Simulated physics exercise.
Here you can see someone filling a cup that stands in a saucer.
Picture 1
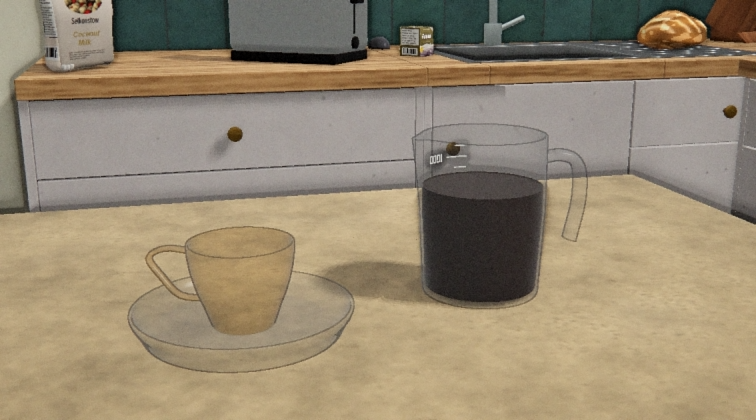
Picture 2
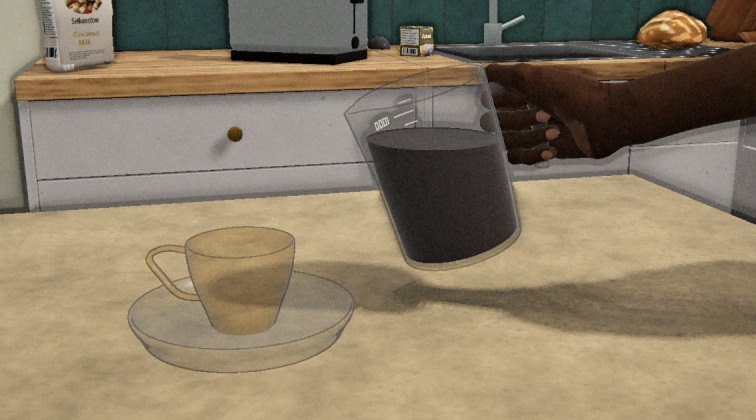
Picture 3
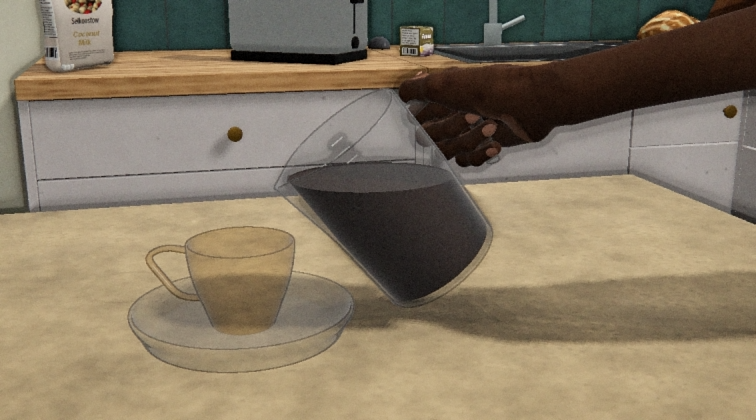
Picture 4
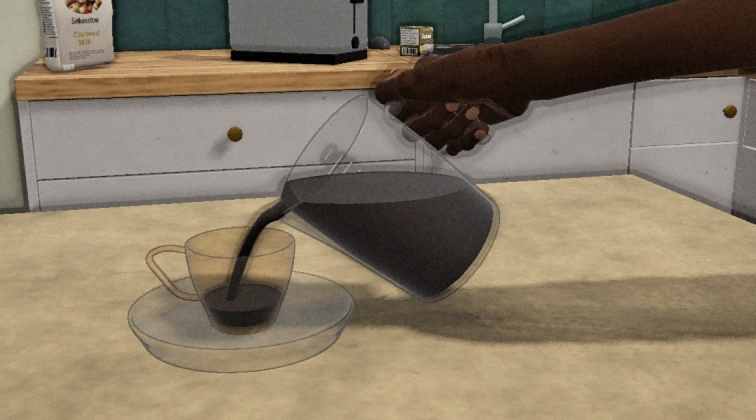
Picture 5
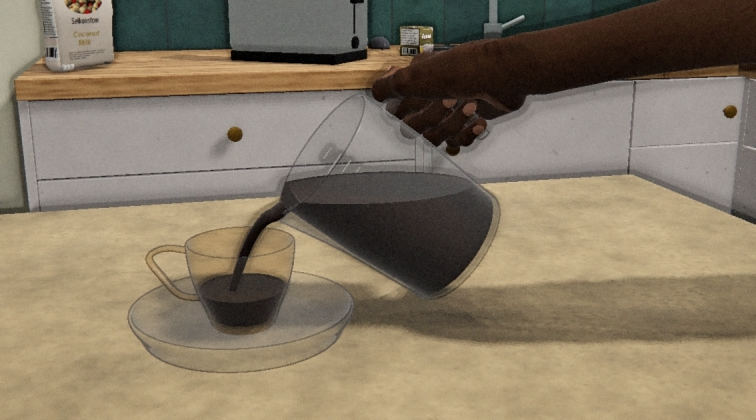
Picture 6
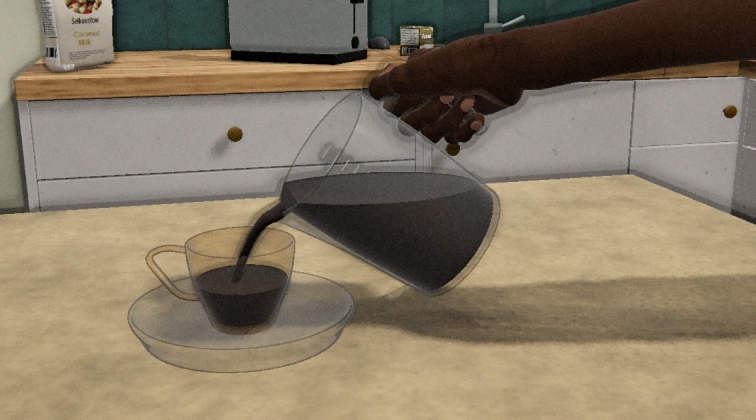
A hand lifted a glass jug of dark liquid off the counter, moved it left and tilted it, then poured a steady stream into a clear cup on a saucer, raising the level inside.
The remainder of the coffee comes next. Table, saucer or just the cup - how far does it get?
The table.
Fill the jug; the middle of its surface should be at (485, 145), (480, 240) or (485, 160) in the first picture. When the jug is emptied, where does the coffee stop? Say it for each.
As listed: On to the top, the saucer catches it, floods the top.
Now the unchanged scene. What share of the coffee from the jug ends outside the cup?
I'd say close to 70 per cent.
Shortly, the cup is full to the brim; the saucer is wet, with room to spare.
Then, the cup is full to the brim; the saucer is full and running over.
At the finish, the cup is full to the brim; the saucer is full and running over.
